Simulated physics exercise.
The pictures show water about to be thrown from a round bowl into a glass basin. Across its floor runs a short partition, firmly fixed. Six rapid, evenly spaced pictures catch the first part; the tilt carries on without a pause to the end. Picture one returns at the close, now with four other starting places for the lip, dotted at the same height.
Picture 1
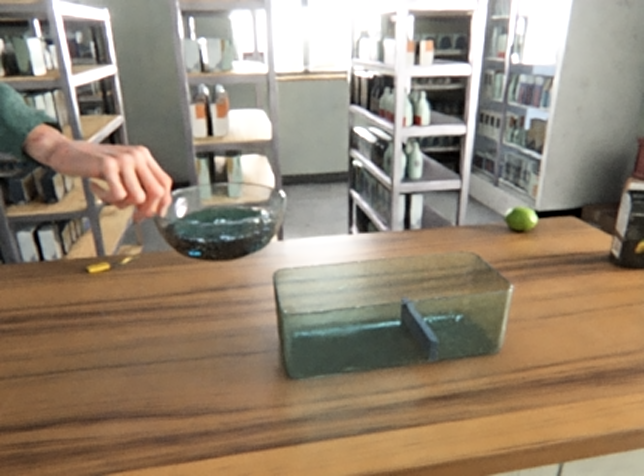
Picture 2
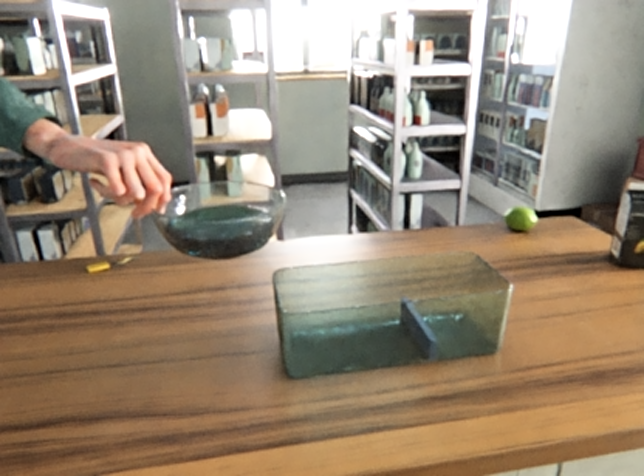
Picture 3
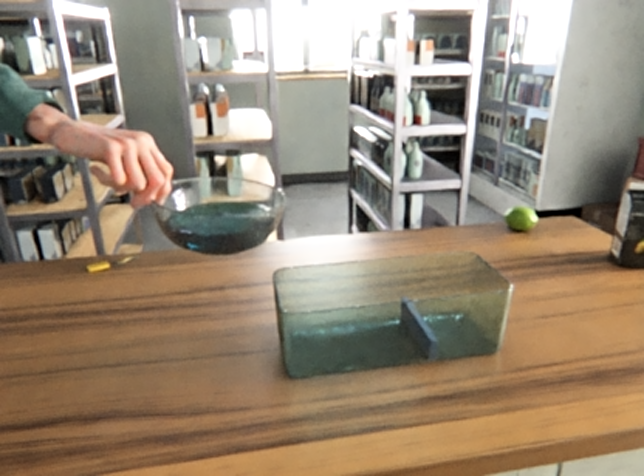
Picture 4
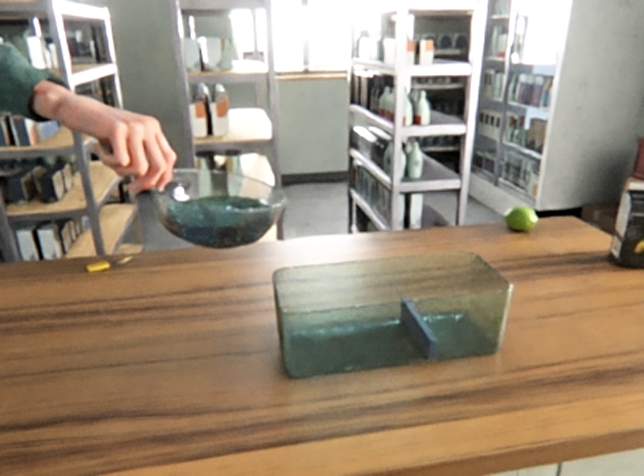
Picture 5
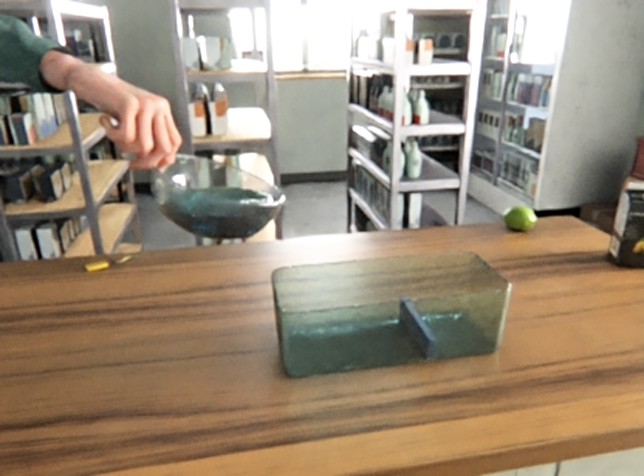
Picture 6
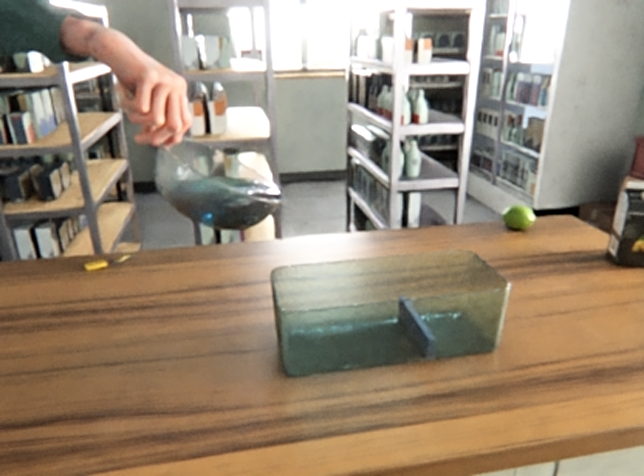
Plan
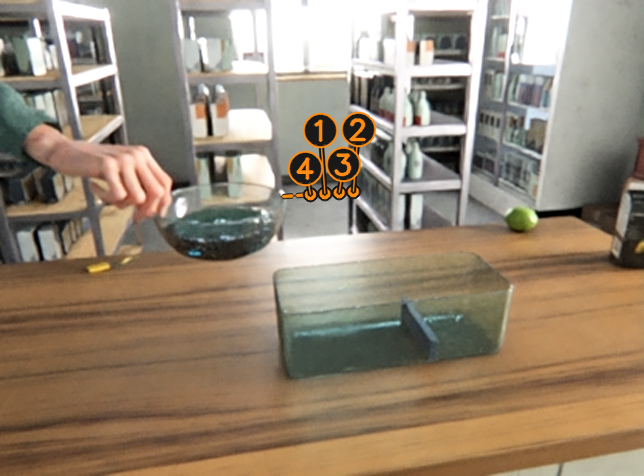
The video shows a hand holding a round glass bowl of water to the upper left of a rectangular glass basin with a short partition on a wooden table, first level, then gradually tilting it to the right.
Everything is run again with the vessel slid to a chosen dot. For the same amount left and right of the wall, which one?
2.
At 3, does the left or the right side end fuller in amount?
More ends on the left.
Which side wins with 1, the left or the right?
The left one.
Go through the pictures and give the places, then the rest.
Upright, lip at (283, 196); basin from (286, 376) to (500, 348); top of the wall at (418, 317); nothing has left yet, in the first picture.
Upright, lip at (283, 196); nothing has left yet, in the second picture.
Tipped about 5°, lip at (283, 195); nothing has left yet, in the third picture.
Tipped about 12°, lip at (283, 195); nothing has left yet, in the fourth picture.
Tipped about 20°, lip at (282, 195); nothing has left yet, in the fifth picture.
Tipped about 30°, lip at (281, 194); nothing has left yet, in the sixth picture.
On the marked copy, 1 at (324, 193); 2 at (353, 191); 3 at (339, 192); 4 at (310, 194).
With 1, about 91 % ends left of the wall and 8 % right of it.
With 2, about 45 % ends left of the wall and 54 % right of it.
With 3, about 83 % ends left of the wall and 16 % right of it.
With 4, about 85 % ends left of the wall and 13 % right of it.
